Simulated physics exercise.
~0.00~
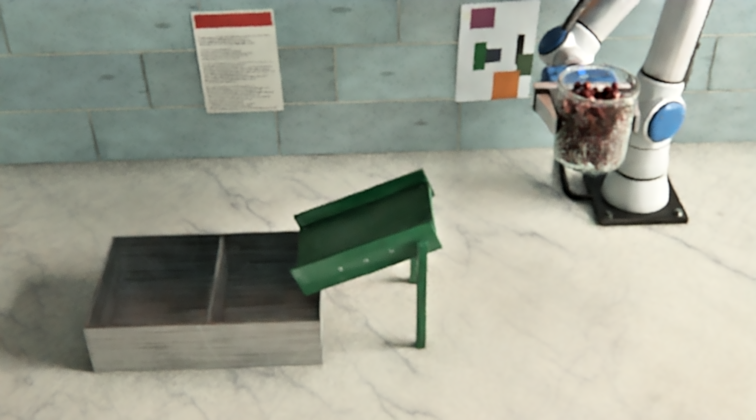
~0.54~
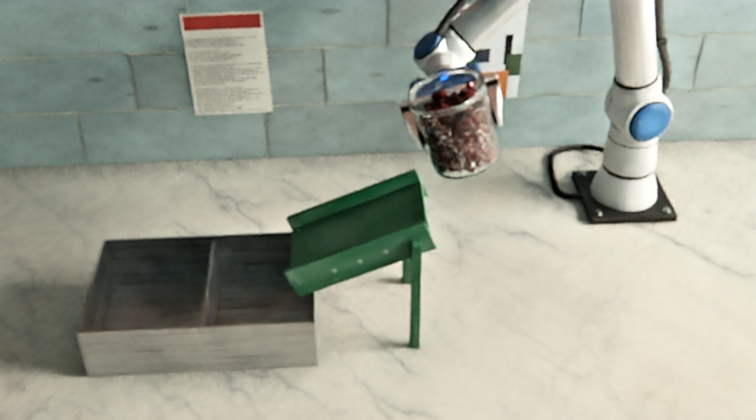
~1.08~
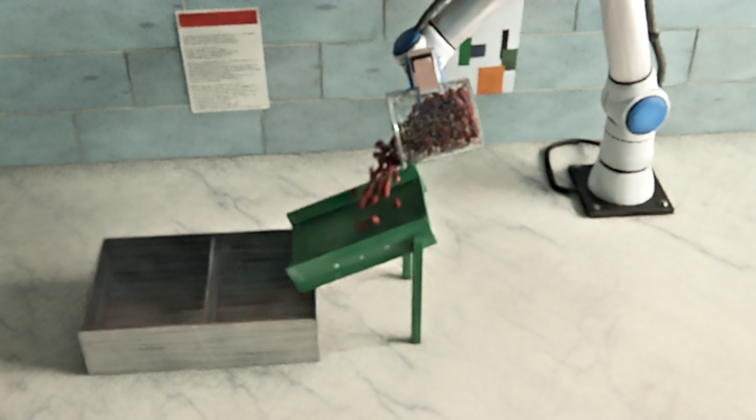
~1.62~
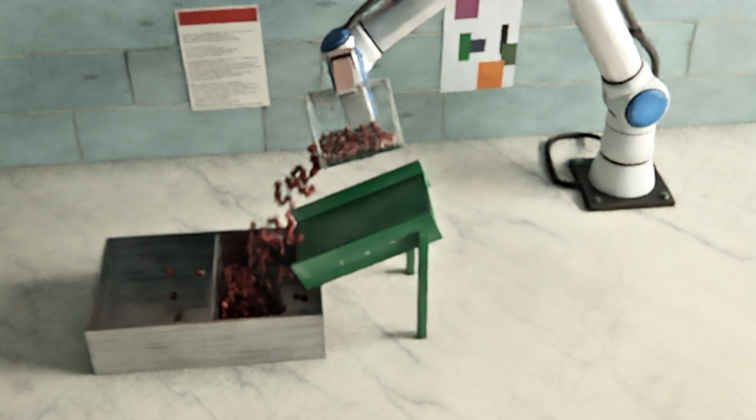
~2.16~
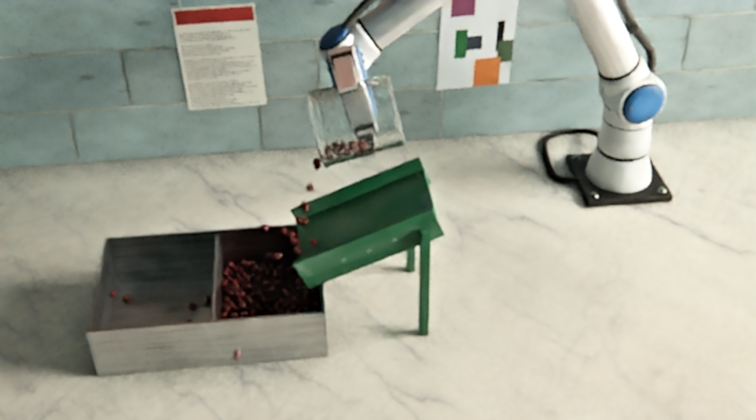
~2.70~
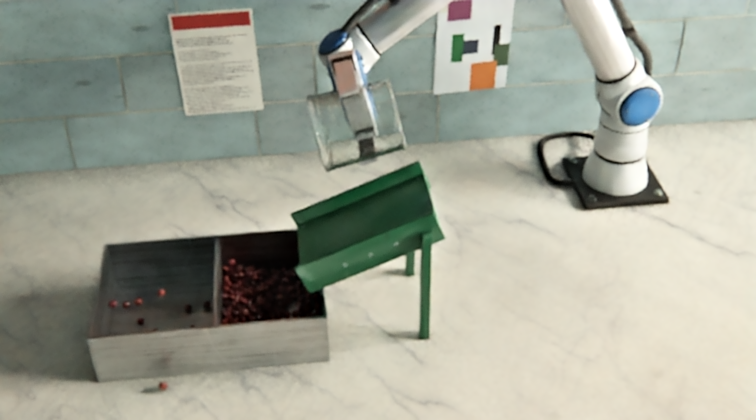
On a pale marble counter against blue-green tiles, a white and blue robot arm holds a clear cup full of dark red beads, to the right of a sloping green chute and a divided grey box. The arm carries the cup left and tips it onto its side, and beads begin spilling onto the chute. It moves farther left while pouring, so a stream falls past the chute's lower end into the box's right section. The last few trickle out, some scattering into the left section. Finally the cup hangs empty, most beads heaped on the right, with a stray one lying on the counter in front.
